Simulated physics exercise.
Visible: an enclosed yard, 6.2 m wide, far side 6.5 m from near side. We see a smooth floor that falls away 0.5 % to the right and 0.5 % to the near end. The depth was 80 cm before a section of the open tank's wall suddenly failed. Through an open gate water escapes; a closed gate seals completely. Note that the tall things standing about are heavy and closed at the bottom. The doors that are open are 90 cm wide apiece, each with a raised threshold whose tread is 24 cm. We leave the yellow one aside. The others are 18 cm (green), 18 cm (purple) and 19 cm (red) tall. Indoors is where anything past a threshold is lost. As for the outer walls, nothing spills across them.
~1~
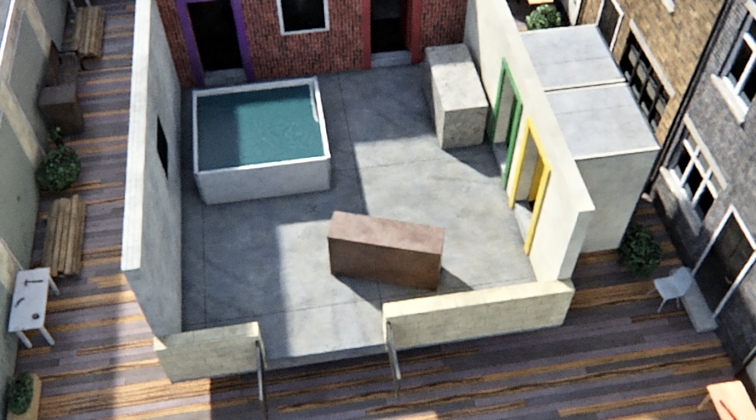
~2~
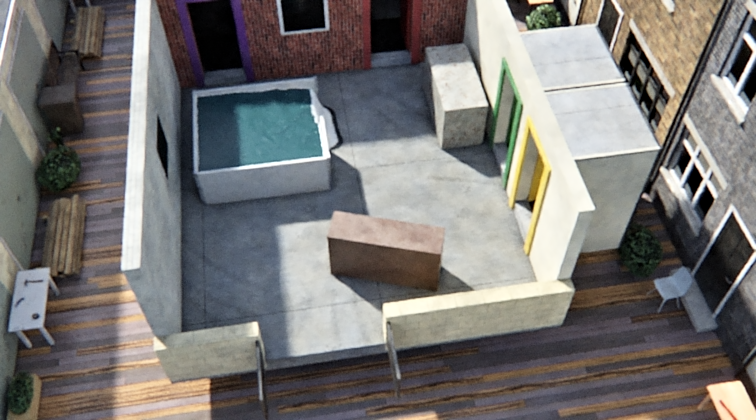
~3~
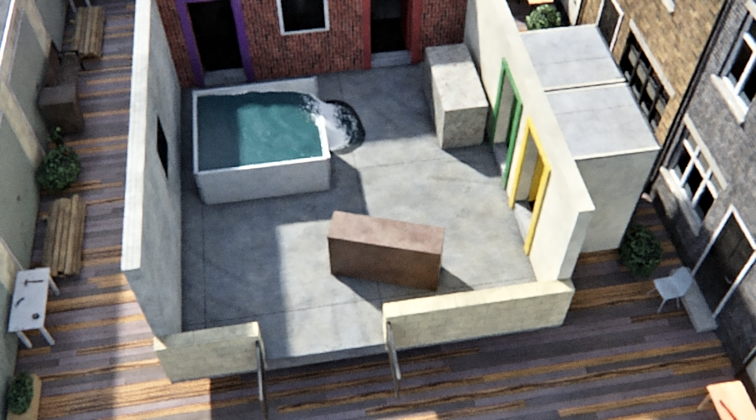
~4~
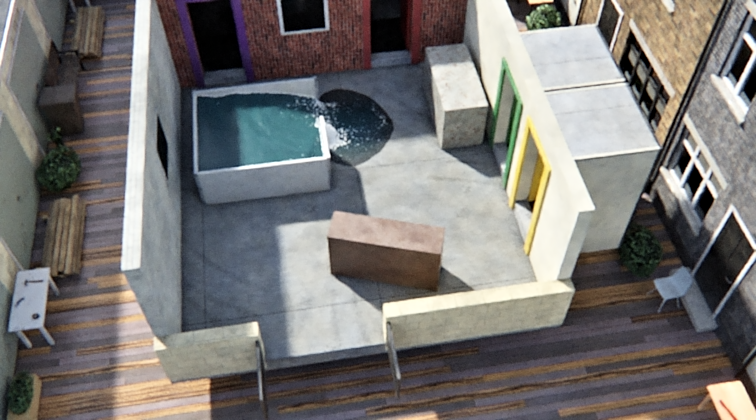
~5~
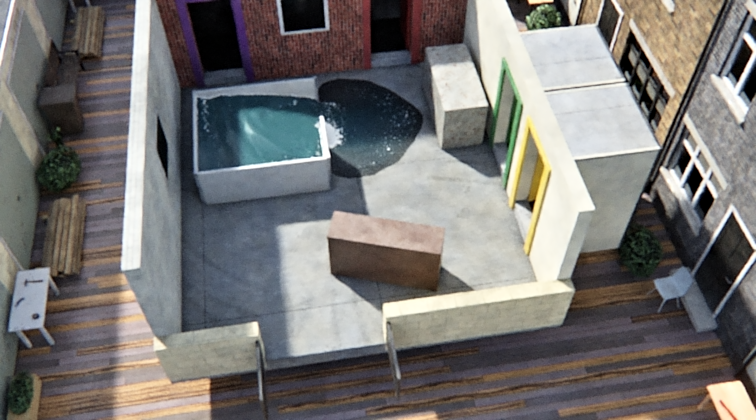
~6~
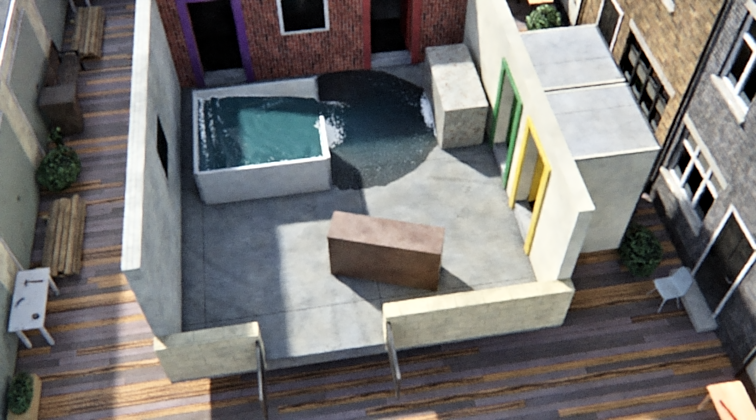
Water bursts through the right side of an open tank and spreads across the grey floor.
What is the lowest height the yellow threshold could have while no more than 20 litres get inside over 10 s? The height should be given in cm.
13.5 cm.
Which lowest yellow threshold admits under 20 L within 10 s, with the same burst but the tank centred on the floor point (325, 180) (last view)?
At least some 12.0 centimetres tall.
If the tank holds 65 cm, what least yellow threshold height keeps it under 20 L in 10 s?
Minimum height: Approx. 10.5 cm.
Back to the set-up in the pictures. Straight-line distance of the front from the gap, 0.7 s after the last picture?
About 3.8 m.
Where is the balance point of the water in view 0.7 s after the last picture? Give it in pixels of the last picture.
My guess is close to (300, 144).
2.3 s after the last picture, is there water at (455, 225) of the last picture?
At that moment it's submerged.
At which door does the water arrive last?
I'd say the purple one.
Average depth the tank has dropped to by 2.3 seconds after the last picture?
On average, around 40 cm.
Then, 0.7 s after the last picture water covers 25 % of the floor, deepest (46 cm) near (419, 63); it has not reached the yellow door.
Then, 2.3 s after the last picture water covers 45 % of the floor, deepest (42 cm) near (451, 59); 13 cm at the yellow door, 0 litres in over its 25 cm threshold.
Then, 9.3 s after the last picture water covers 100 % of the floor, deepest (15 cm) near (513, 311); 13 cm at the yellow door, 0 litres in over its 25 cm threshold.
At the yellow door as built, the water peaked near 17 cm, 6.1 s after the last picture.
Run again over the same 10 s with other heights there, 54 litres in over 11 cm, 9 litres over 15 cm. The limit of 20 litres is kept from about 13.5 cm up.
